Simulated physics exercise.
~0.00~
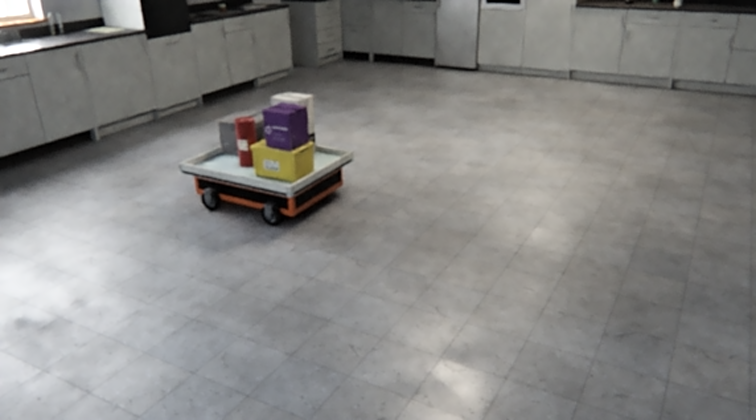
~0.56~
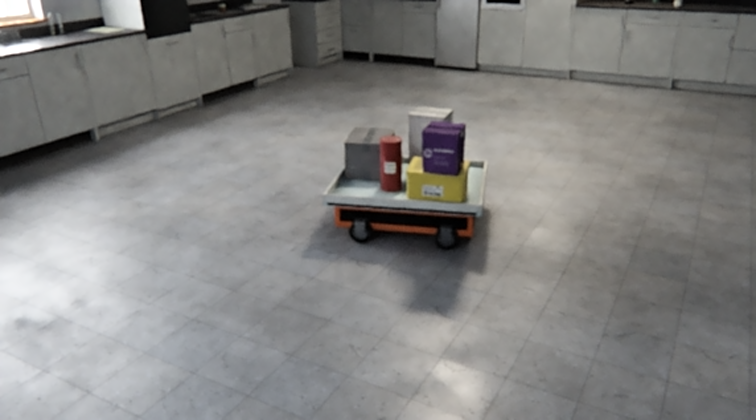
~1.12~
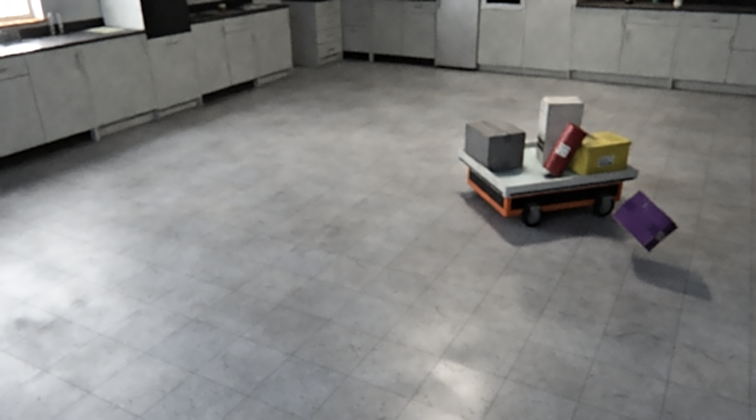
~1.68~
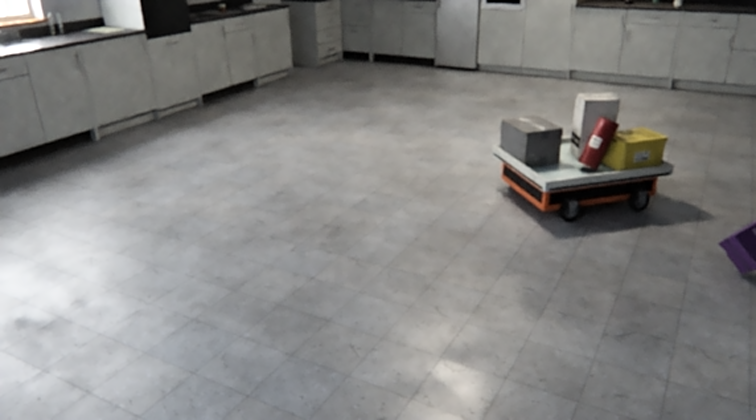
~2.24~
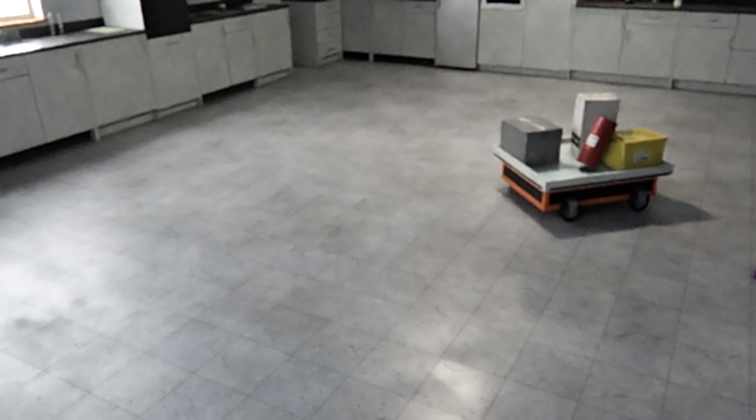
A purple box topples off a flat orange-framed cart as it rolls across a grey tiled floor in a kitchen-like room, viewed from above with cabinets along the left and back. The cart starts at left, carrying a yellow tote with the purple box above it, a red canister, a grey box and a white box. It travels right and turns, and the purple box tumbles off the right side while the canister tilts. The purple box continues out of view at right. The cart stops with the canister still leaning, the white box upright, and the tote and grey box aboard.
